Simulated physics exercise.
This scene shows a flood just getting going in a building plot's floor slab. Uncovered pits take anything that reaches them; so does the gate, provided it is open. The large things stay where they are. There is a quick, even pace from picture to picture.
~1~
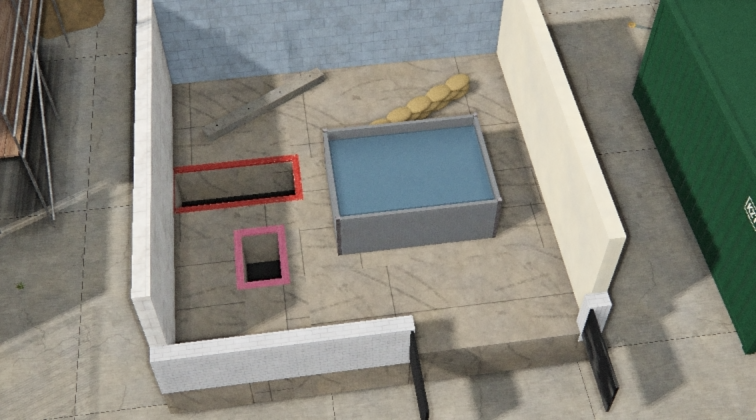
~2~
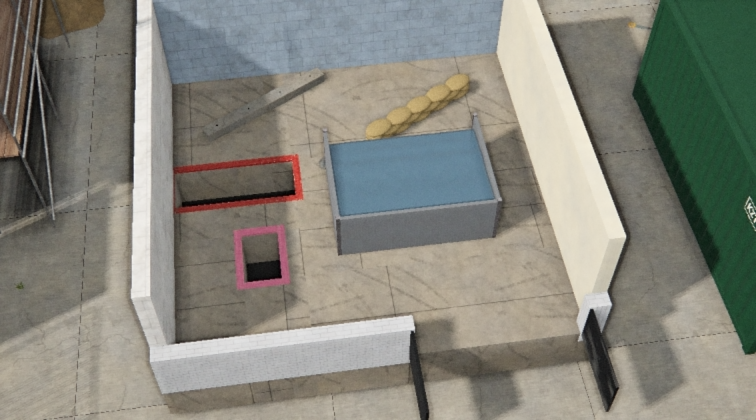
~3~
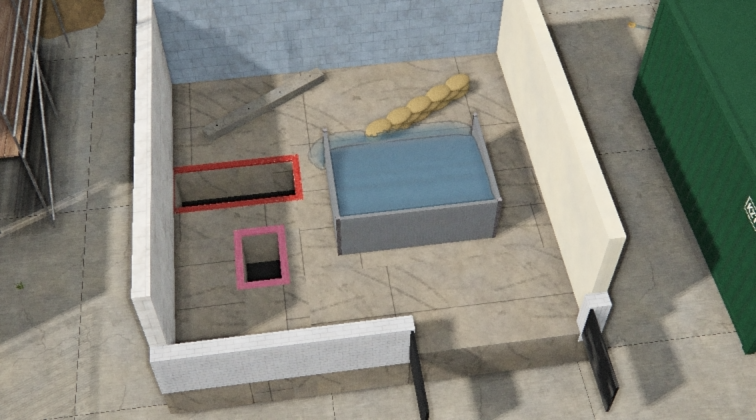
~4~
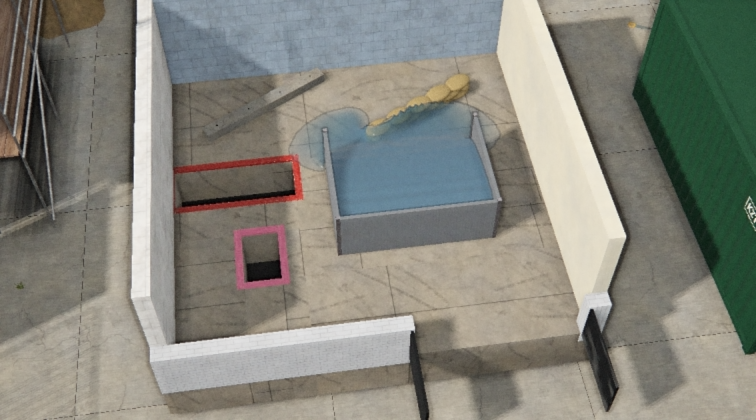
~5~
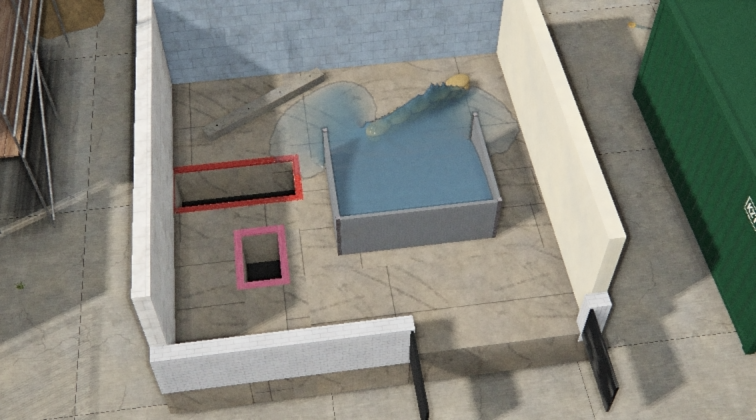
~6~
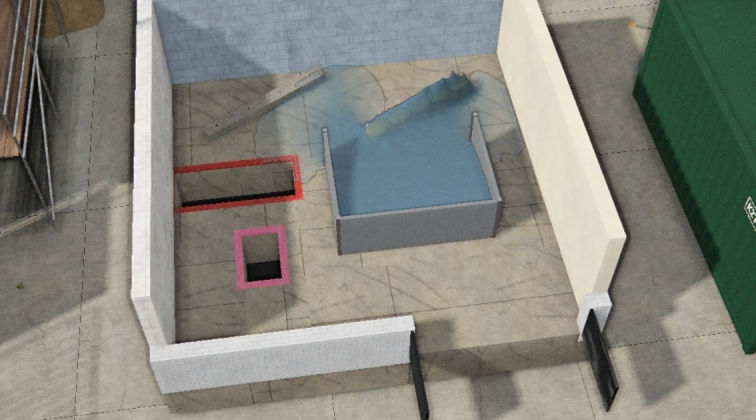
In a walled building plot, water pours from the tank's far side and spreads outward.
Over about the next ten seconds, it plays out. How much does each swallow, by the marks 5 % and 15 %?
The gate soaks up a medium amount - five to fifteen per cent; the pink pit soaks up scarcely any - beneath five per cent; the red pit soaks up a great deal - past fifteen per cent.
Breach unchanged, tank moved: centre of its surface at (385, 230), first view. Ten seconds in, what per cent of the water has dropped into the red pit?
I'd put the red pit at 40 per cent of the whole.
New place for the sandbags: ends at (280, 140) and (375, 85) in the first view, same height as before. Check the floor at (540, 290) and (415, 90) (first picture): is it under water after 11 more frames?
Result, in sequence: Untouched by the flood; inundated.
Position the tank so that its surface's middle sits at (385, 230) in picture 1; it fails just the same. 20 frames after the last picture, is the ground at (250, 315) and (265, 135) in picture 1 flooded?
Spared, submerged.
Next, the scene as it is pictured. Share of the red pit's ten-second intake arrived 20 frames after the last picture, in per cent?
Roughly 15 percent.
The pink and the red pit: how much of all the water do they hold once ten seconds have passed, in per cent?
About 0 and 38 per cent.
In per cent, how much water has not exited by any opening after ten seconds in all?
Near 48 in a hundred.
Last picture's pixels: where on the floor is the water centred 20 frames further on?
At roughly (385, 142).
A moment on, water covers 35 % of the floor; the gate 0 %, the pink pit 0 %, the red pit 0 %.
Next, water covers 50 % of the floor; the gate 0 %, the pink pit 0 %, the red pit 1 %.
Then, water covers 55 % of the floor; the gate 2 %, the pink pit 0 %, the red pit 5 %.
Later, water covers 55 % of the floor; the gate 7 %, the pink pit 0 %, the red pit 24 %.
In the end, water covers 55 % of the floor; the gate 13 %, the pink pit 0 %, the red pit 38 %.
